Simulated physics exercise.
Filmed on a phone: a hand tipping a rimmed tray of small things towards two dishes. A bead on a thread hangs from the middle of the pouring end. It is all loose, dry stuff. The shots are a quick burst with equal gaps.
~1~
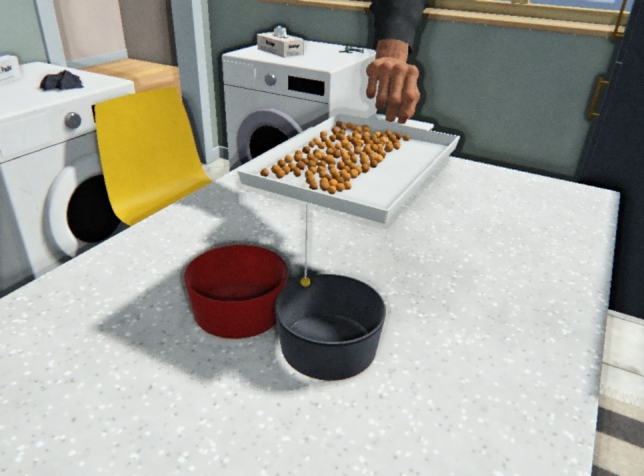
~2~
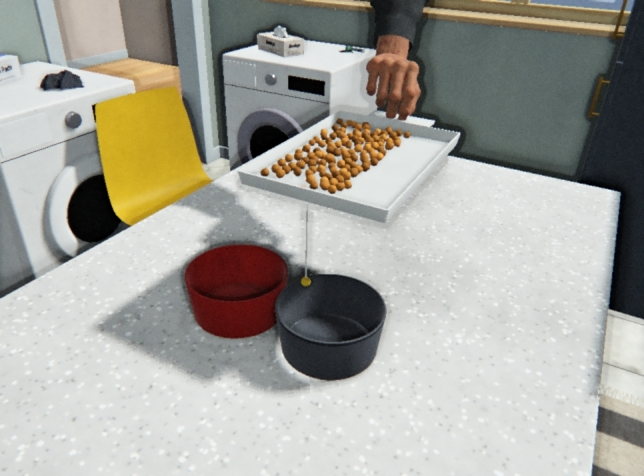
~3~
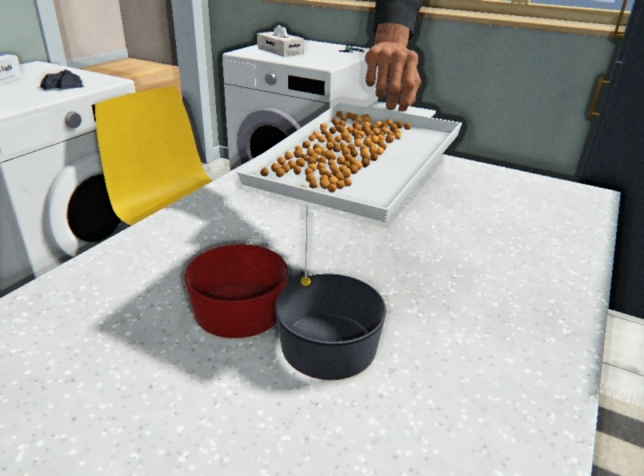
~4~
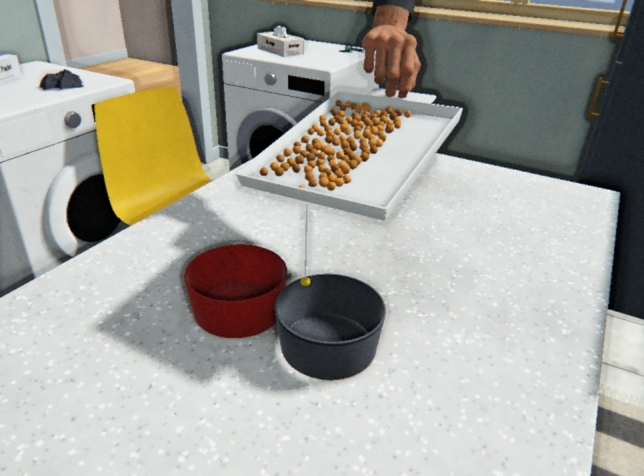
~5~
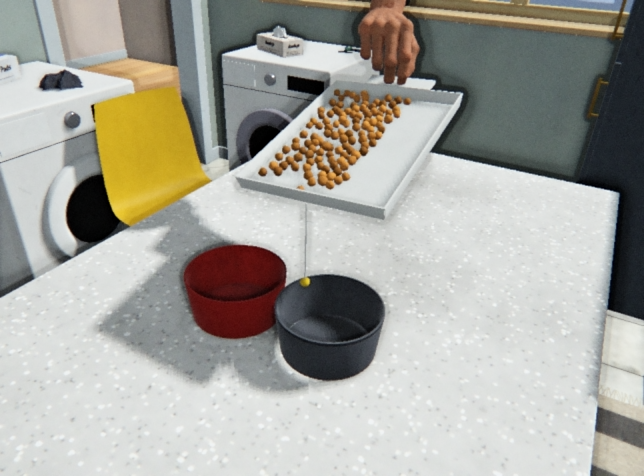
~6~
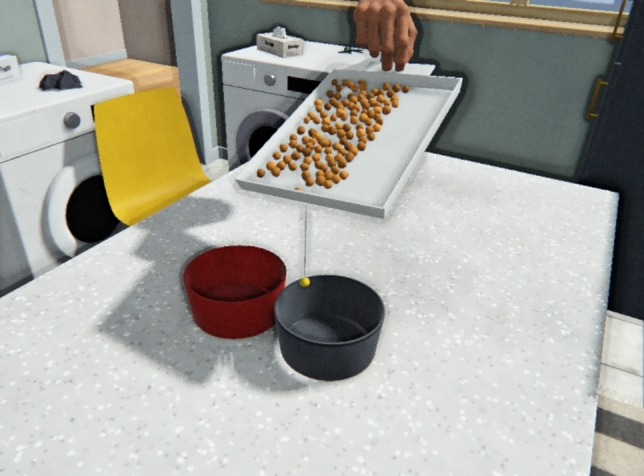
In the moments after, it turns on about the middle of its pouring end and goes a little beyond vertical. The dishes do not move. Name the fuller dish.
The left dish gets more.
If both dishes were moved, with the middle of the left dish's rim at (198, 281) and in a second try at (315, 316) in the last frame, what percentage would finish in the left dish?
The first gives 50 %, the second 20 %.
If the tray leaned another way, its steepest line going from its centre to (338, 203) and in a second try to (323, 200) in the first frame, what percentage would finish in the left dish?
Roughly 0 per cent, and 10 per cent.
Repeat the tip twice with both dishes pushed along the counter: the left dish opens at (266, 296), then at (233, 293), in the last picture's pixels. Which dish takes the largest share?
In turn: The left-hand dish; left.
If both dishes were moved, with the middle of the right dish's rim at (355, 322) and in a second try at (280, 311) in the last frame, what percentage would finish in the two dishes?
About 80 and 90 per cent.
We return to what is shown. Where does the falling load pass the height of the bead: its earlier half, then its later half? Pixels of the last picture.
The first part at (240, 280); the rest at (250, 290).
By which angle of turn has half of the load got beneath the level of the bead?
At about 110°.
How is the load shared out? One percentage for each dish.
For the left dish some 60 %, for the right dish some 10 %.
Soon, tray tipped steeply; nearly all on the tray; a stray few in the left dish; a stray few in the air.
A while on, tray tipped past a quarter turn; about two thirds on the tray; a small part in the left dish; a stray few outside both; a small part in the air.
Towards the end, tray tipped past a quarter turn; a small part in the right dish; about two thirds in the left dish; about a quarter outside both.
Finally, tray tipped past a quarter turn; a small part in the right dish; about two thirds in the left dish; about a quarter outside both.
